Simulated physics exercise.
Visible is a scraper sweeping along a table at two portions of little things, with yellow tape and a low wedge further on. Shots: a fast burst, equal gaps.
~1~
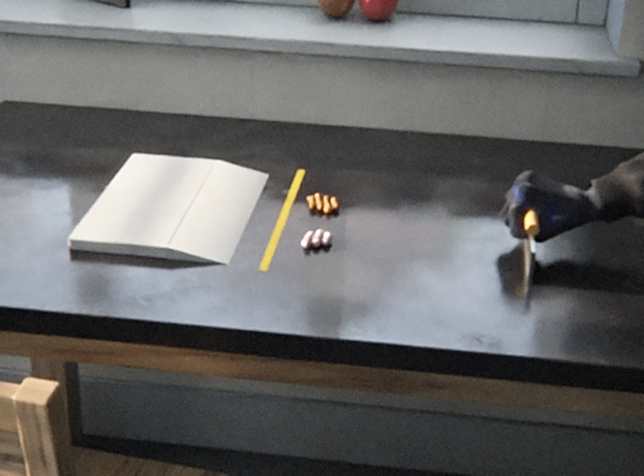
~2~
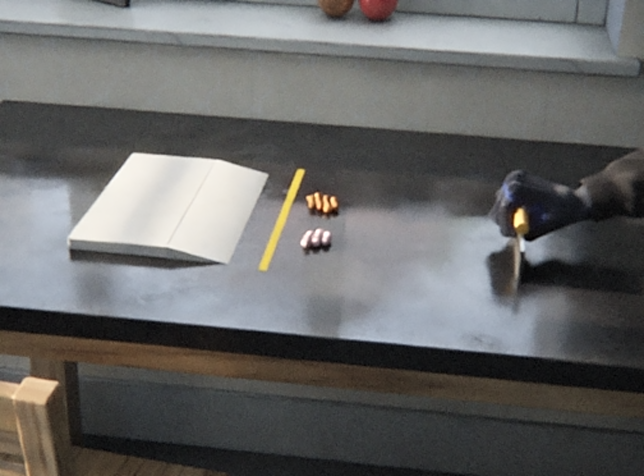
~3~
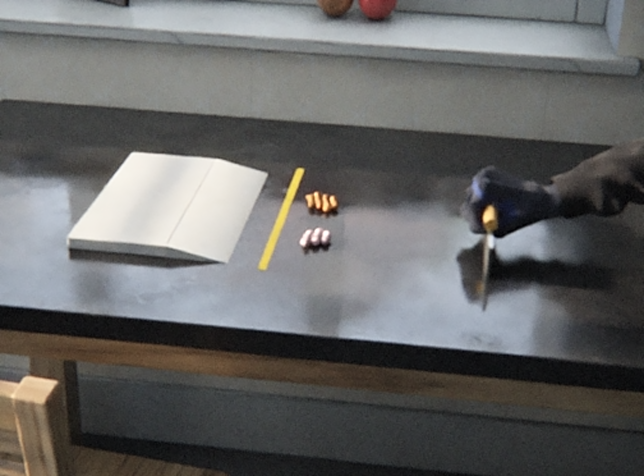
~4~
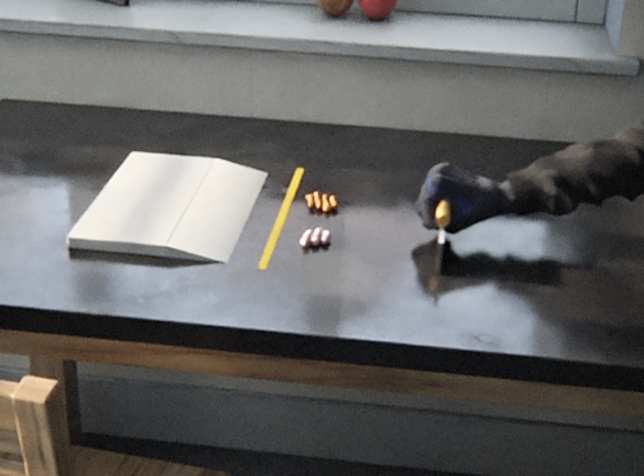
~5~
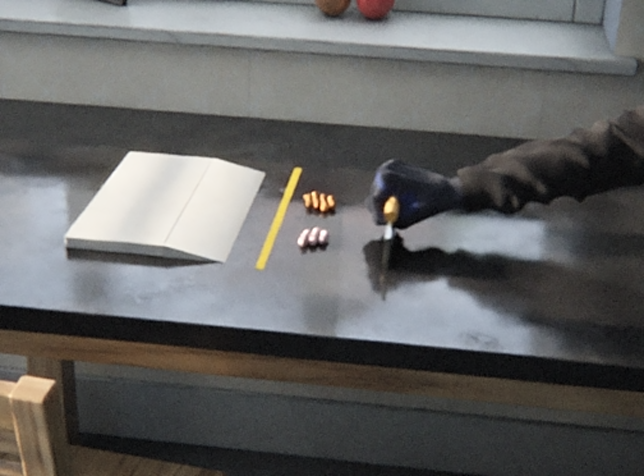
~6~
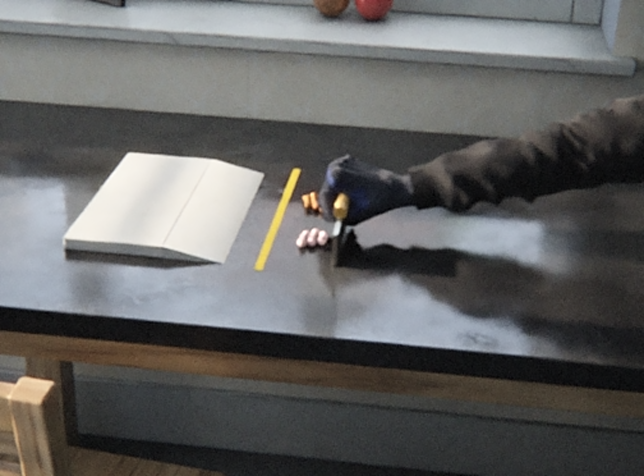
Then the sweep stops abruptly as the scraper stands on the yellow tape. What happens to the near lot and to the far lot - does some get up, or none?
The near lot some gets up, the far lot some gets up.
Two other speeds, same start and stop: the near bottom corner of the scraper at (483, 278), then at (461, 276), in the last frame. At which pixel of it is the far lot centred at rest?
The middle stops roughly at (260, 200) the first time and at (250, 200) the second time.
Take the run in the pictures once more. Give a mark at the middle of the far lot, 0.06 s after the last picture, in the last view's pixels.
Close to (292, 198).
Then, 0.06 s later than the last frame, scraper still moving, near (298, 189); near lot every one short of the ramp; far lot every one short of the ramp.
Then, 0.14 s later than the last frame, scraper stopped at the yellow tape; near lot the larger part on the ramp, about a tenth short of the ramp; far lot the larger part on the ramp, about a tenth short of the ramp.
Then, 0.42 s later than the last frame, scraper stopped at the yellow tape; near lot every one past the top; far lot every one past the top.
When it is over, scraper stopped at the yellow tape; near lot every one past the top; far lot every one past the top.
